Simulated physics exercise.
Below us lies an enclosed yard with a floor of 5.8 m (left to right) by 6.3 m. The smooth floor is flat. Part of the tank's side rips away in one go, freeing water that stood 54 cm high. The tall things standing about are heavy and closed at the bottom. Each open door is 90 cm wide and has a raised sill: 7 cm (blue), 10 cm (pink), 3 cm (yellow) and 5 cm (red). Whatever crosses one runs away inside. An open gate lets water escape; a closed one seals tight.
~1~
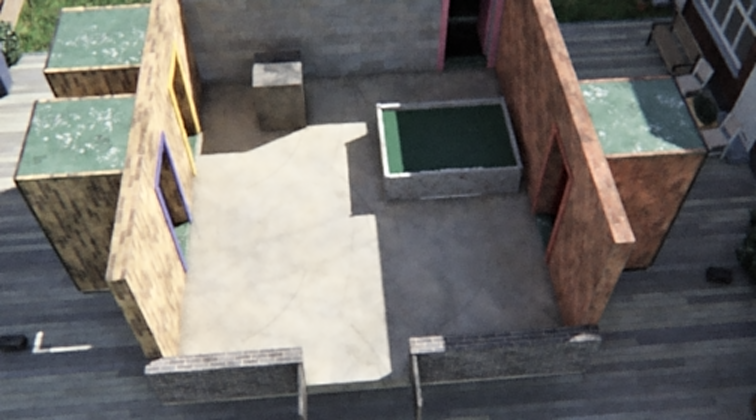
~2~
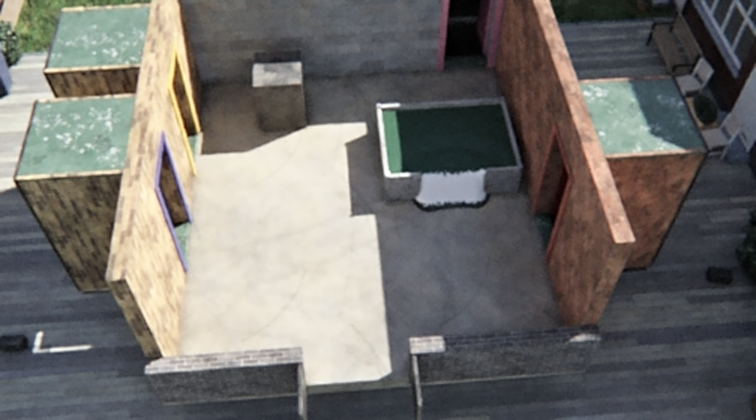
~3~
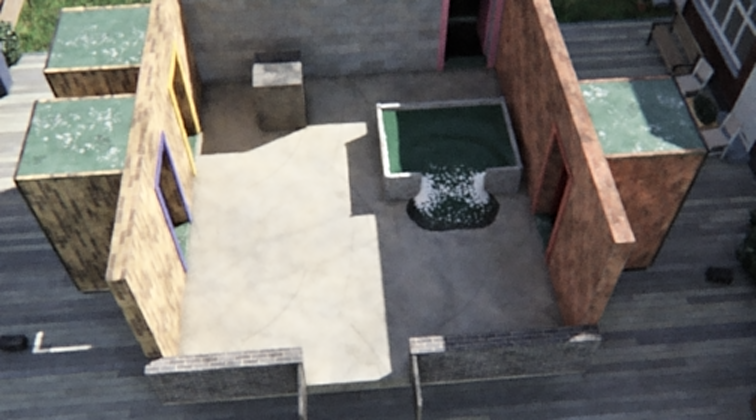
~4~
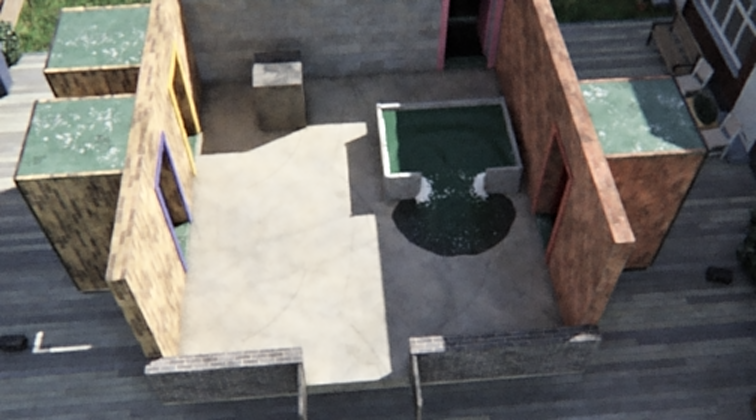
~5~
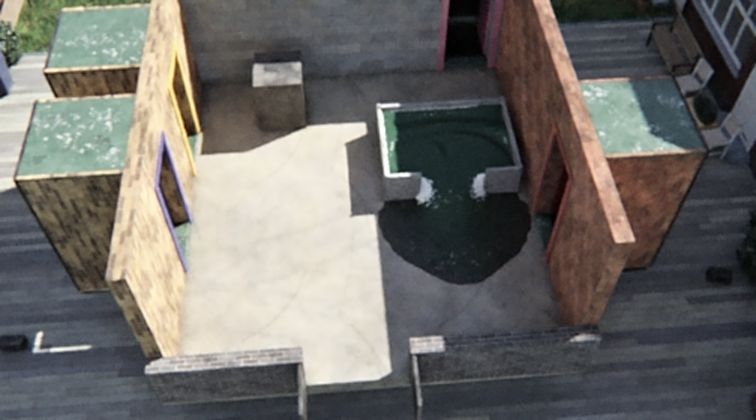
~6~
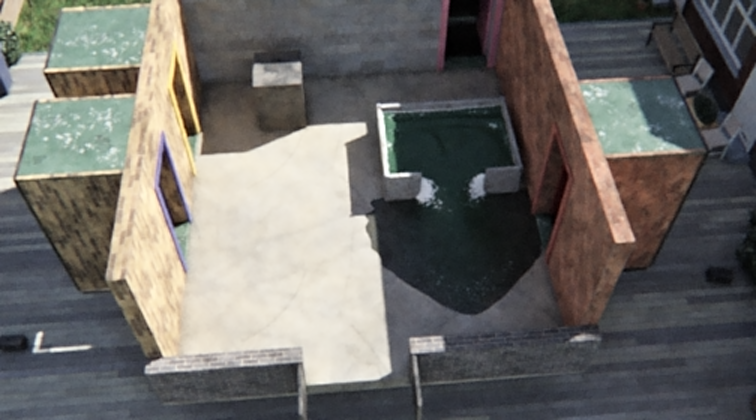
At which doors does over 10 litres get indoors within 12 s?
Door by door: At the blue door it keeps below the limit; at the pink door it stays under the limit; at the yellow door it stays under the limit; at the red door it exceeds the limit.
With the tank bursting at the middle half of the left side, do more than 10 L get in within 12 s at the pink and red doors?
Then: Pink below, red under.
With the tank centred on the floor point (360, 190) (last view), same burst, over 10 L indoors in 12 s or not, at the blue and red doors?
Then: Blue below, red under.
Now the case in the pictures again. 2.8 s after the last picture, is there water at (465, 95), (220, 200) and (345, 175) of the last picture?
In turn: Still dry, still dry, not reached.
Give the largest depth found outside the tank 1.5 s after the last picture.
About 32 cm.
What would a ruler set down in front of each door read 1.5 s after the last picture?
Depths in cm: Blue 0, pink 0, yellow 0, red 7.
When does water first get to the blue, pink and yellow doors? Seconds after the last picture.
Blue 4.0 s, pink 7.0 s, yellow 6.0 s.
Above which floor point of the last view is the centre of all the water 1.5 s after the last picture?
At about (454, 212).
Then, 0.7 s after the last picture water covers 25 % of the floor and is deepest (26 cm) near (454, 205); blue door not reached, pink door not reached, yellow door not reached, red door 8 cm at the sill, 0 L in.
Then, 1.5 s after the last picture water covers 30 % of the floor and is deepest (32 cm) near (554, 350); blue door not reached, pink door not reached, yellow door not reached, red door 7 cm at the sill, 8 L in.
Then, 2.8 s after the last picture water covers 35 % of the floor and is deepest (20 cm) near (491, 283); blue door not reached, pink door not reached, yellow door not reached, red door 7 cm at the sill, 16 L in.
Then, 6.3 s after the last picture water covers 55 % of the floor and is deepest (12 cm) near (177, 379); blue door 7 cm at the sill, 0 L in, pink door not reached, yellow door 2 cm at the sill, 0 L in, red door 7 cm at the sill, 51 L in.
Then, 11.3 s after the last picture water covers 90 % of the floor and is deepest (8 cm) near (248, 114); blue door 5 cm at the sill, 0 L in, pink door 2 cm at the sill, 0 L in, yellow door 3 cm at the sill, 0 L in, red door 4 cm at the sill, 57 L in.
